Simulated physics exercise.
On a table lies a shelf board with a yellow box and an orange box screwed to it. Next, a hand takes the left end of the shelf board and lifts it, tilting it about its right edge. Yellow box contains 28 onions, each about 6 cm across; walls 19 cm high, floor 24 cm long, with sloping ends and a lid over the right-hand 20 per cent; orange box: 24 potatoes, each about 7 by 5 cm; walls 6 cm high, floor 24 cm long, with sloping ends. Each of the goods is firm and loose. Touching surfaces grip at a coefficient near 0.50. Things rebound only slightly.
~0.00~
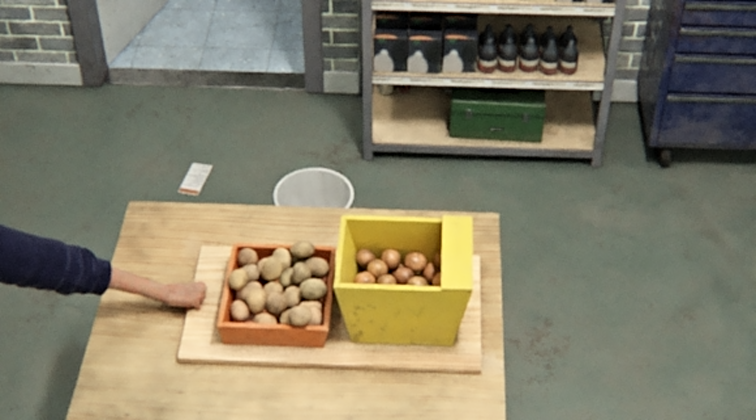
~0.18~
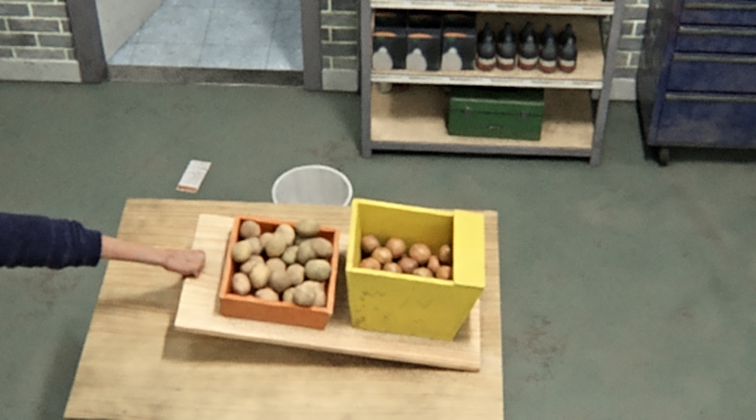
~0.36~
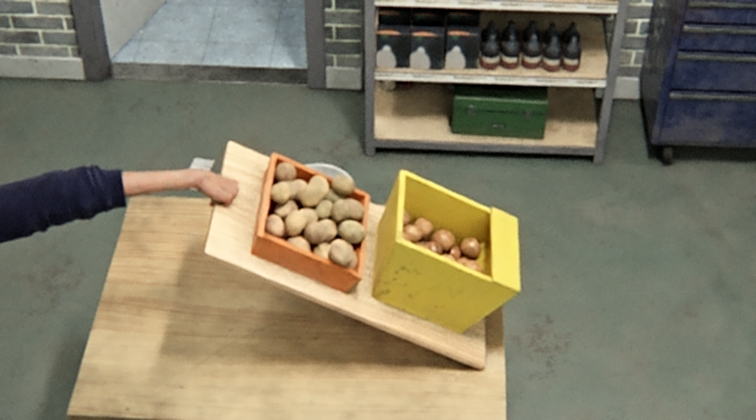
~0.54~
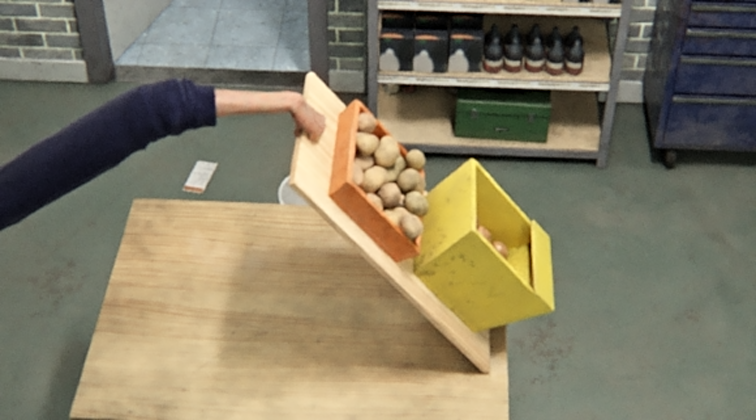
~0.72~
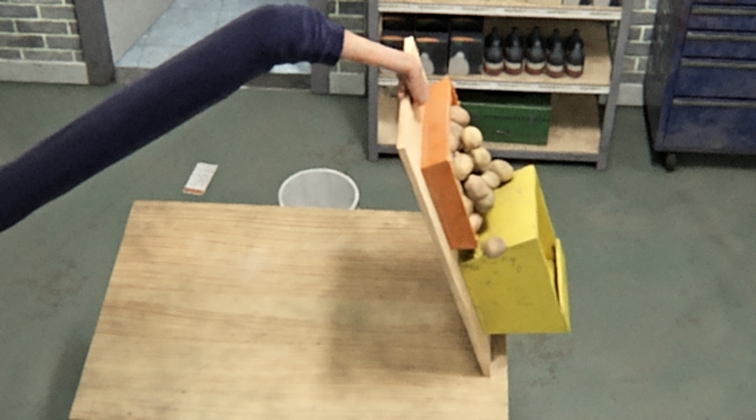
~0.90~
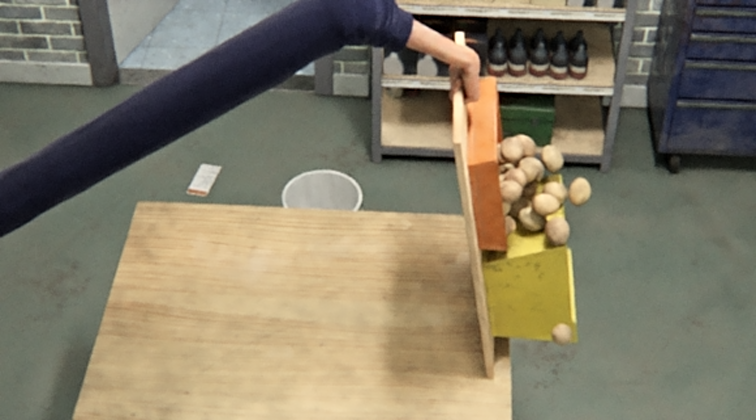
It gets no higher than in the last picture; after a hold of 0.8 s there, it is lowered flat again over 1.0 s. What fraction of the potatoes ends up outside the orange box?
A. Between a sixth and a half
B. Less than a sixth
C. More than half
Option C: More than half.
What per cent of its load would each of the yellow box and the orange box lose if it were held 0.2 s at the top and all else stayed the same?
With that change, yellow box sheds 0 percent and orange box sheds 70 percent.
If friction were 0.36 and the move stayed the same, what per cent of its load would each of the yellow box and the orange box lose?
Yellow box 0, orange box 80 per cent.
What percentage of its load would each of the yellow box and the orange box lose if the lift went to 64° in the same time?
In that case yellow box 0 %, orange box 30 %.
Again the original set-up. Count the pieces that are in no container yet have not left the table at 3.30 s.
Roughly 5.
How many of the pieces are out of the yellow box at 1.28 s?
At that moment the yellow box count out stands near 1.
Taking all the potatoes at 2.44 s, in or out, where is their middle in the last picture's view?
Centred roughly at (384, 374).
After 1.28 s, tilt 81°; 1 of 28 out of the yellow box and 17 of 24 out of the orange box.
After 1.77 s, tilt 80°; 1 of 28 out of the yellow box and 17 of 24 out of the orange box.
After 2.44 s, tilt 14°; 1 of 28 out of the yellow box and 17 of 24 out of the orange box.
Outcome (at 3.30 s), 1 of 28 out of the yellow box and 17 of 24 out of the orange box. Asked share, 17 of 24, 71 per cent.
